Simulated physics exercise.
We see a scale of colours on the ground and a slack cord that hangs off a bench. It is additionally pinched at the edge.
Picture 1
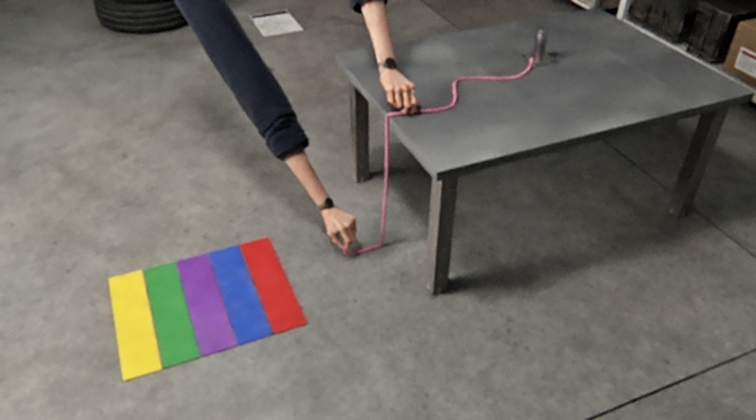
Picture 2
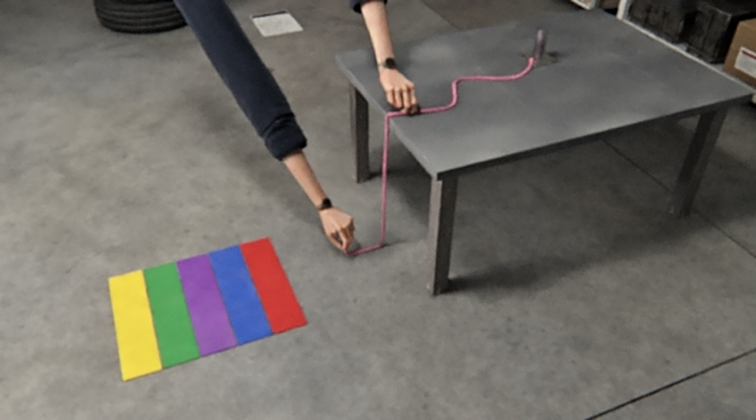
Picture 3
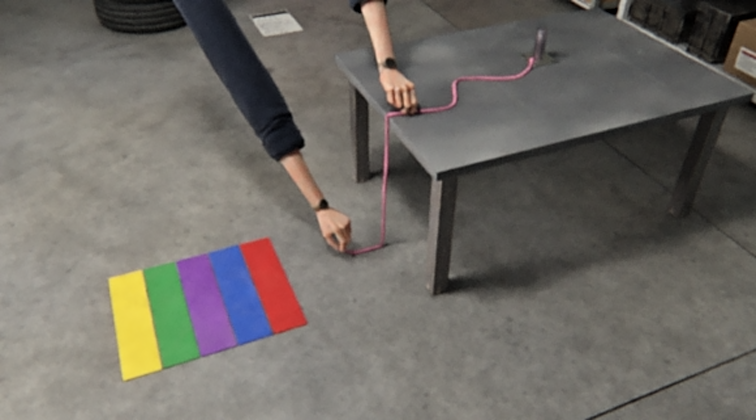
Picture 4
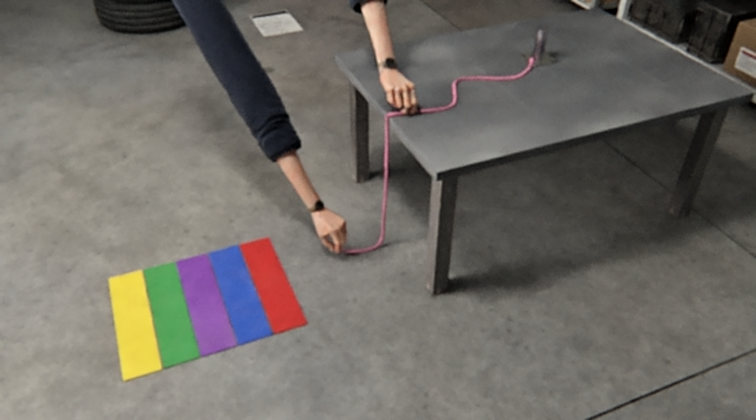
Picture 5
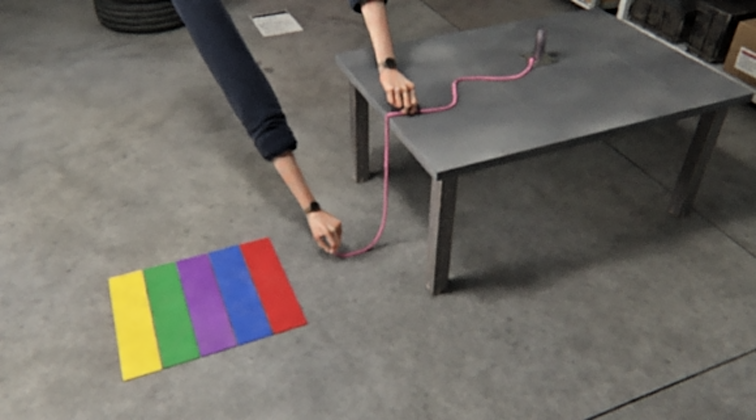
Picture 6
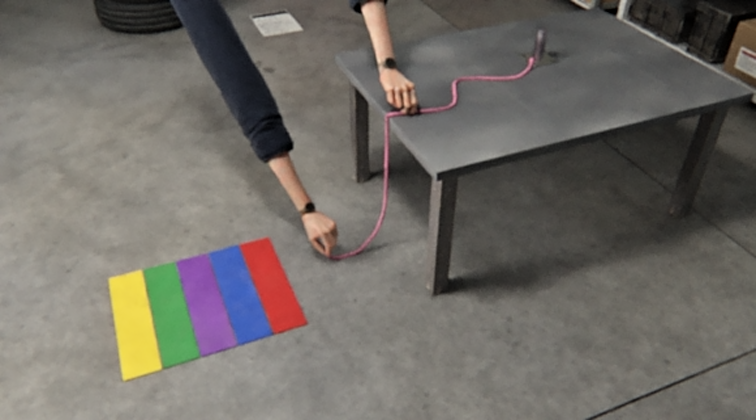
A hand in a dark sleeve draws the lower end of a pink cord slowly leftward, just above a grey concrete floor seen from above. A second hand pins the cord at the edge of a dark grey table at right, while yellow, green, purple, blue and red strips lie at lower left. The hanging part bends from upright into a gentle curve, and the view stays still.
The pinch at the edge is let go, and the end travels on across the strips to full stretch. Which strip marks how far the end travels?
The purple strip.
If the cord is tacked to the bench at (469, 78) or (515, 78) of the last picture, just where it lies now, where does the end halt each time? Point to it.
In order of the tries, it's near (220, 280) and near (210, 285).
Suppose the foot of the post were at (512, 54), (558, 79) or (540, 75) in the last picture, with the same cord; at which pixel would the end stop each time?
(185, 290), (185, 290) and (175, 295).
Early on, end near (254, 272); over red.
Midway, end near (222, 281); over blue.
At the end of the slack, end near (203, 286); over purple. Over purple.
